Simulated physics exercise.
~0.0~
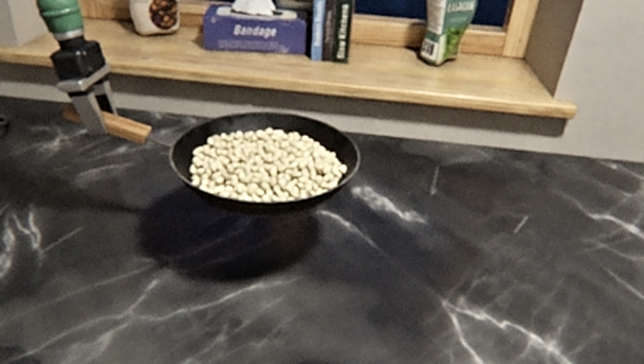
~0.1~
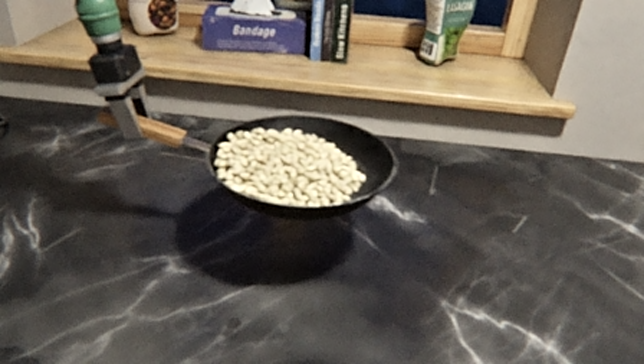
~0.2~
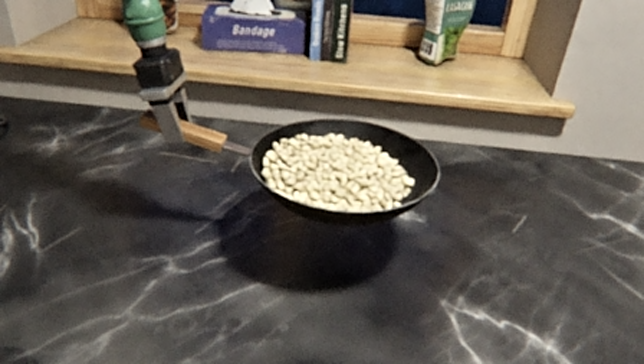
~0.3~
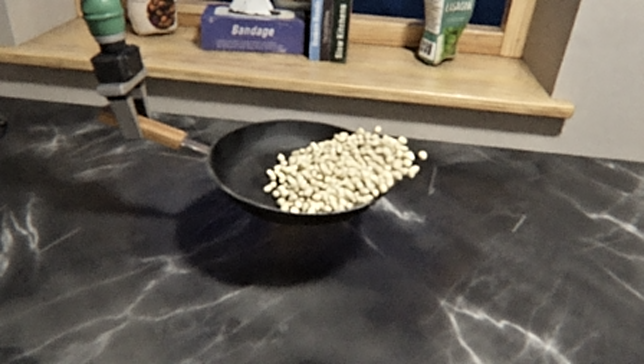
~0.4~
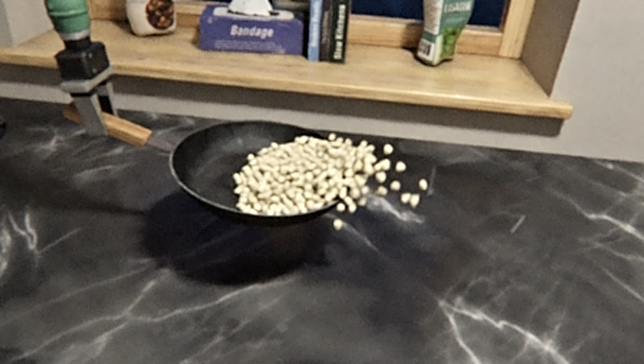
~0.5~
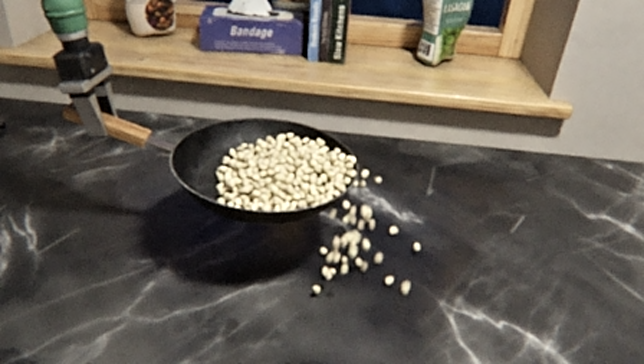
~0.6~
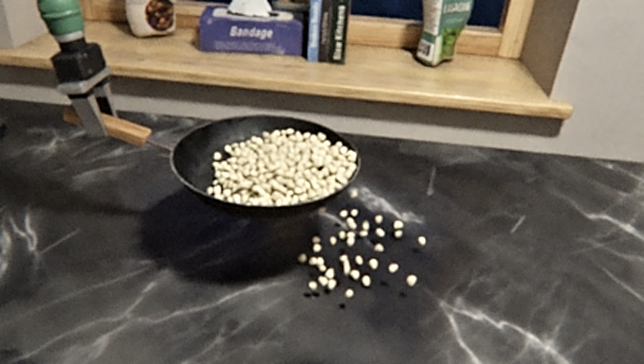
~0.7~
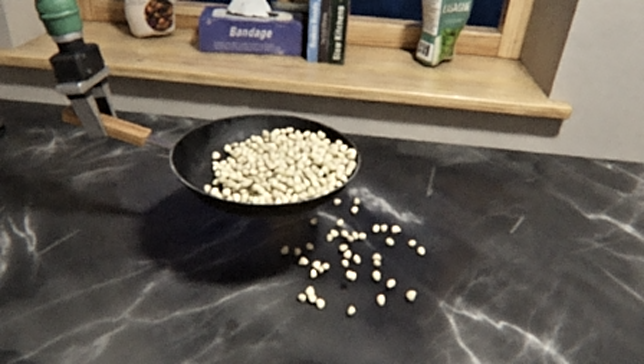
A robot arm jerks a pan of pale beans right, then left, spilling some onto the counter.
